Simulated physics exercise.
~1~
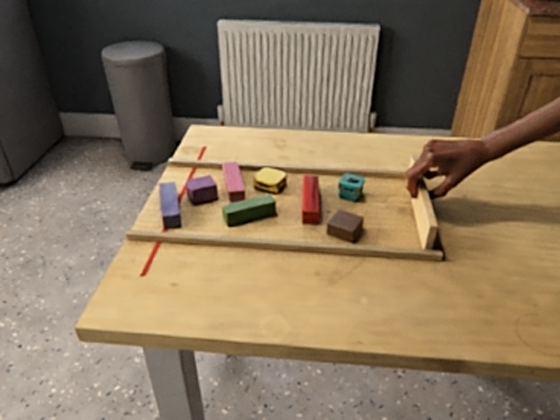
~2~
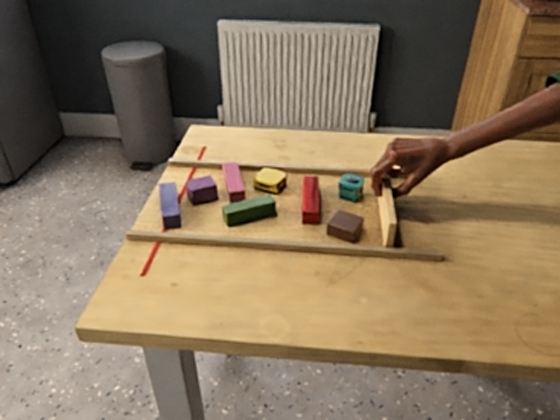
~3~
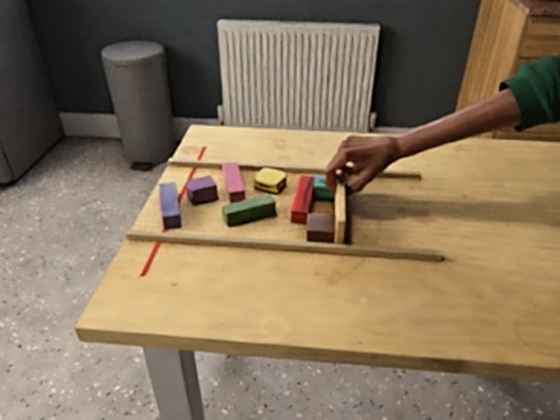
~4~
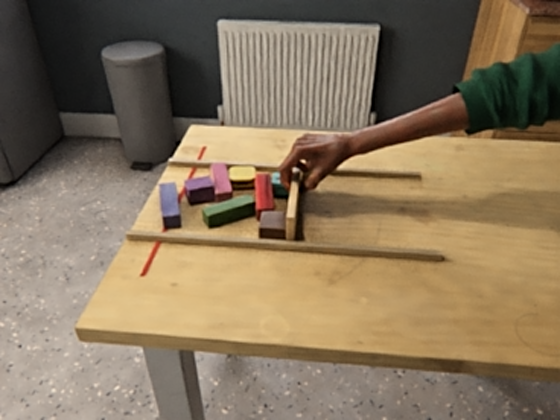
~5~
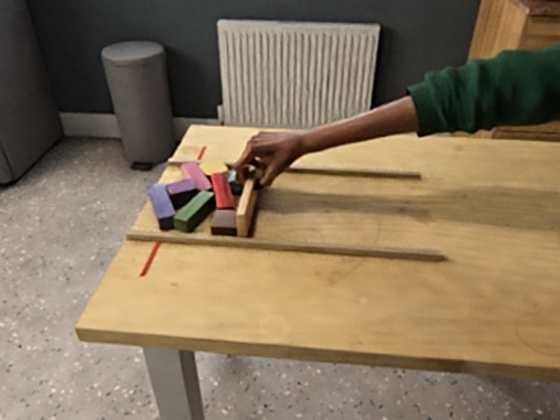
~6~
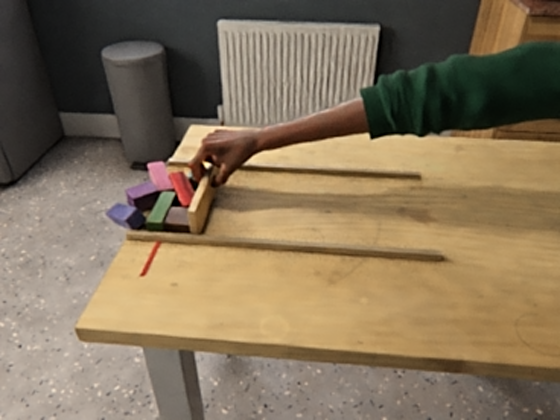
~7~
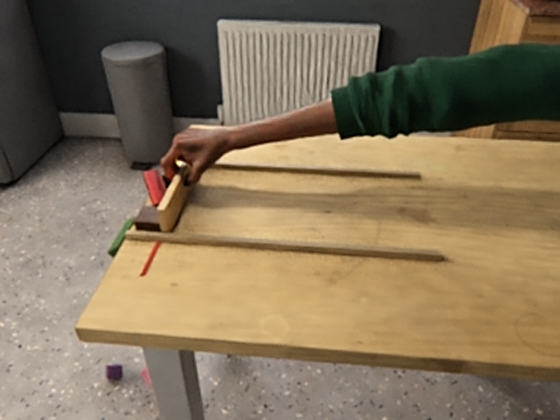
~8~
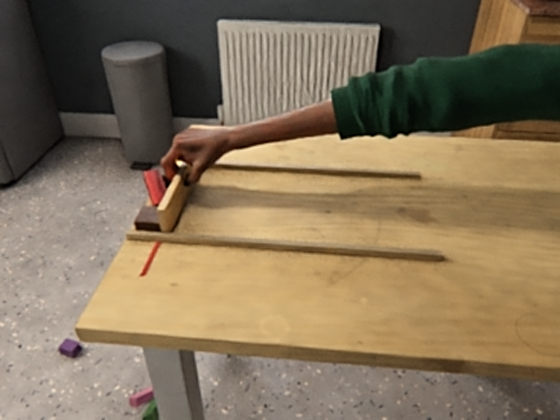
Wooden table in a room, a hand sliding an upright board left between rails, pushing coloured blocks along until several drop off the edge.
